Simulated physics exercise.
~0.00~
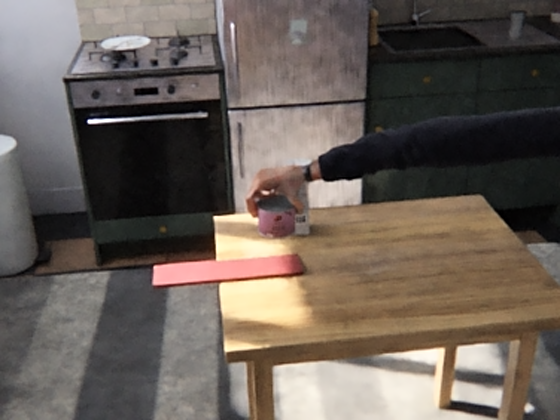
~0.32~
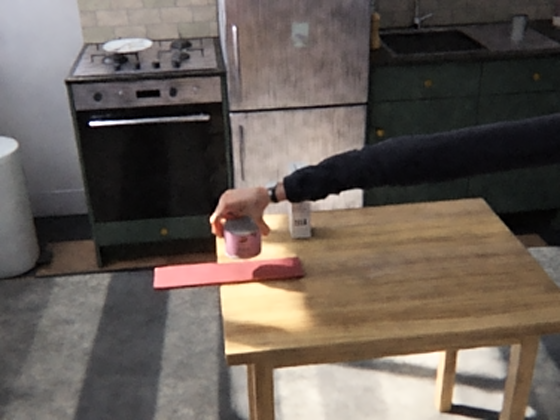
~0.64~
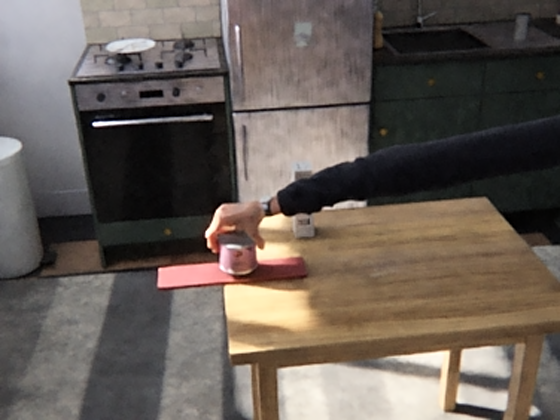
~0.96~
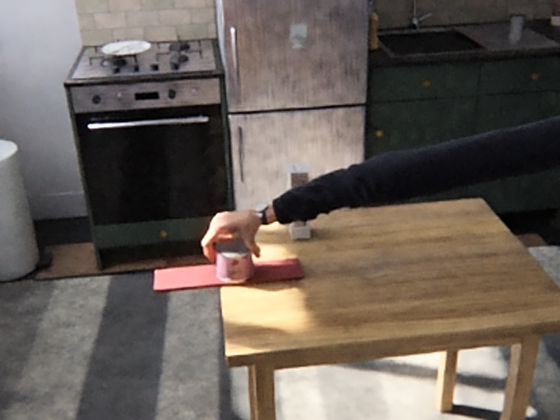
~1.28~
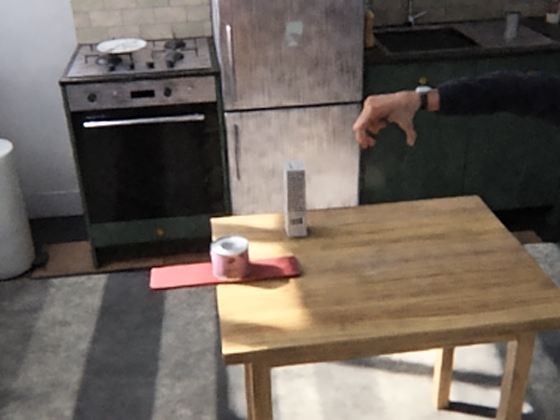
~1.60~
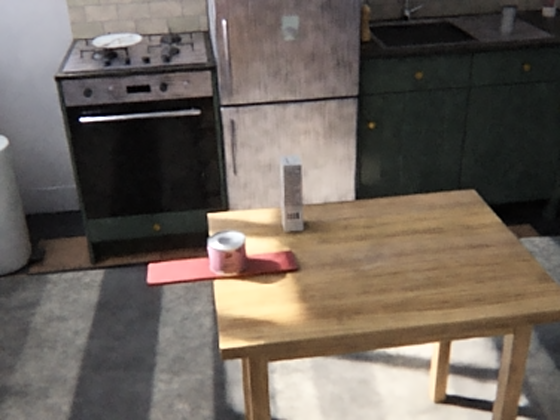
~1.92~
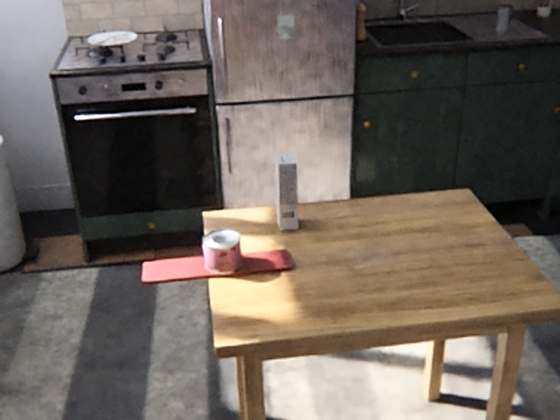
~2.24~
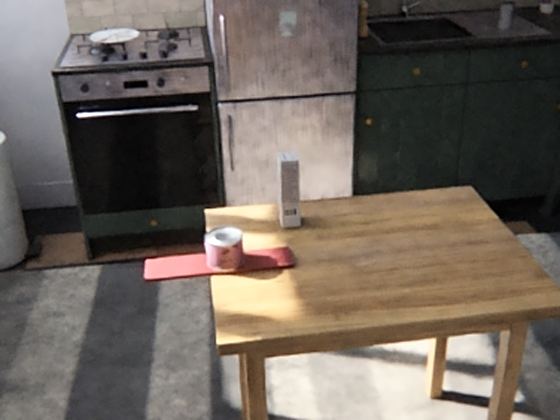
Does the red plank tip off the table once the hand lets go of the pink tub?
No, the red plank stays on the table with the pink tub still sitting on it.
